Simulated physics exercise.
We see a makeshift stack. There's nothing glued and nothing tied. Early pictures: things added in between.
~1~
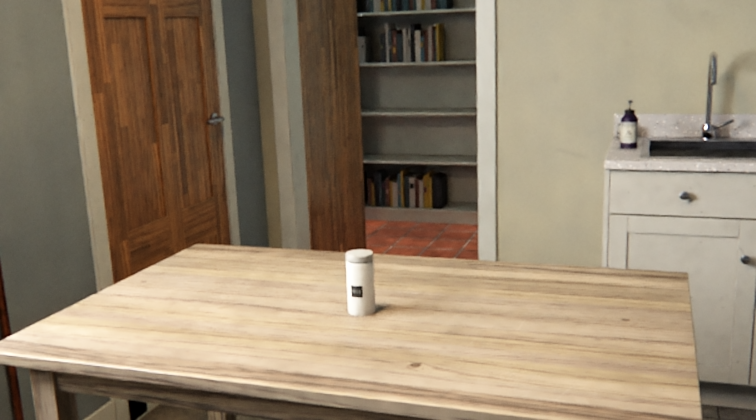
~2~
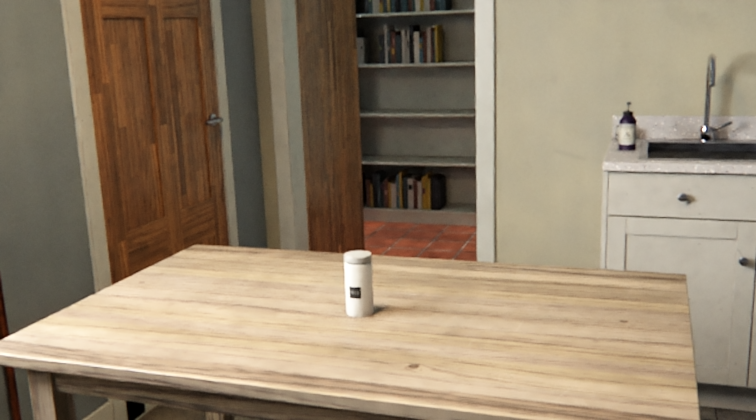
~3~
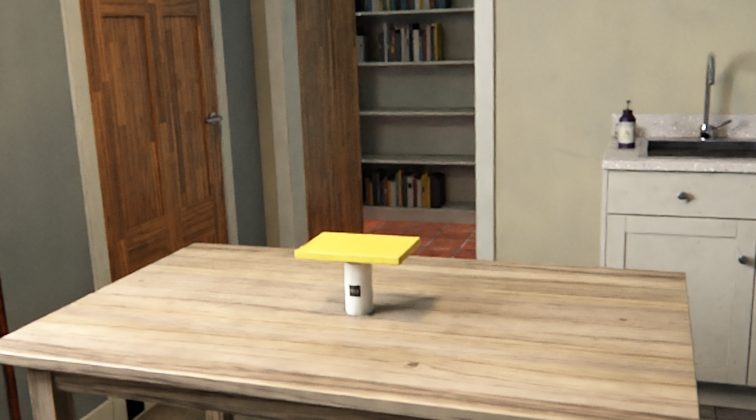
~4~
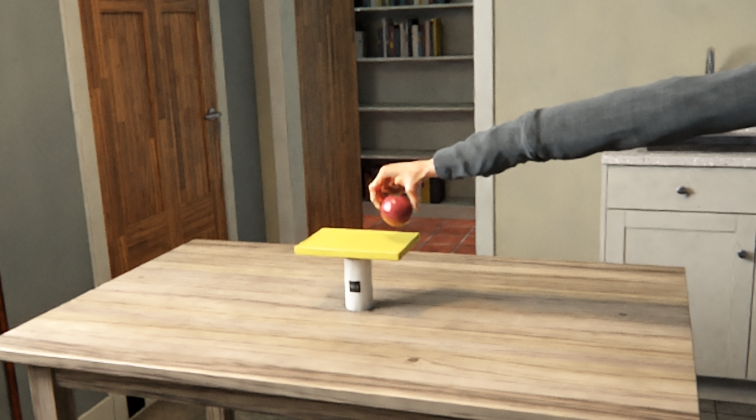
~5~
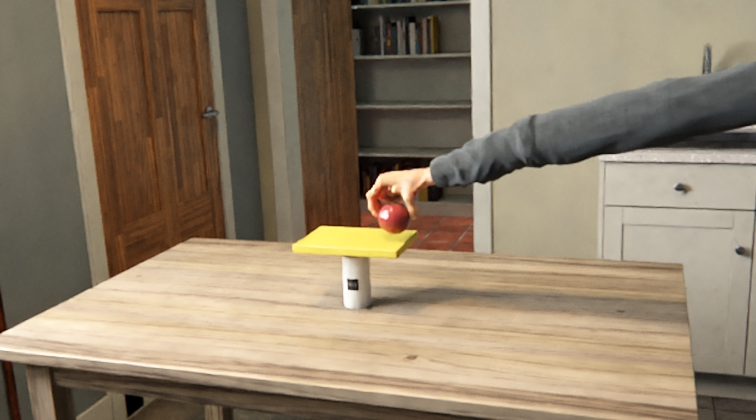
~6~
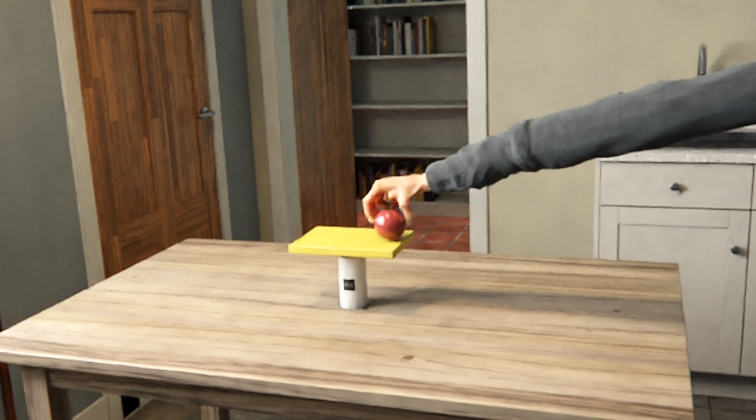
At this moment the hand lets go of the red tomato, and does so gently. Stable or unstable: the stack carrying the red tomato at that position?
Unstable.
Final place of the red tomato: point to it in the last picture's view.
At about (449, 297).
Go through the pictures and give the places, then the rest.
In the first picture, the last thing is not in view yet; white jar (361, 282).
In the second picture, the last thing is not in view yet; white jar (359, 284).
In the third picture, the last thing is not in view yet; white jar (359, 282).
In the fourth picture, still above its spot; red tomato (397, 210); white jar (359, 278).
In the fifth picture, still above its spot; red tomato (394, 218); white jar (357, 276).
In the sixth picture, in place under the hand; red tomato (391, 224); white jar (353, 276).
Then, 0.50 s past the last view, red tomato now fallen; yellow lid rocked 61° from its first pose.
Then, 0.60 s past the last view, yellow lid now fallen.
Then, 1.00 s past the last view, white jar now fallen.
Finally, fallen, red tomato, white jar and yellow lid. Final places as the last picture's camera would see them, red tomato near (449, 297). The stack comes apart.
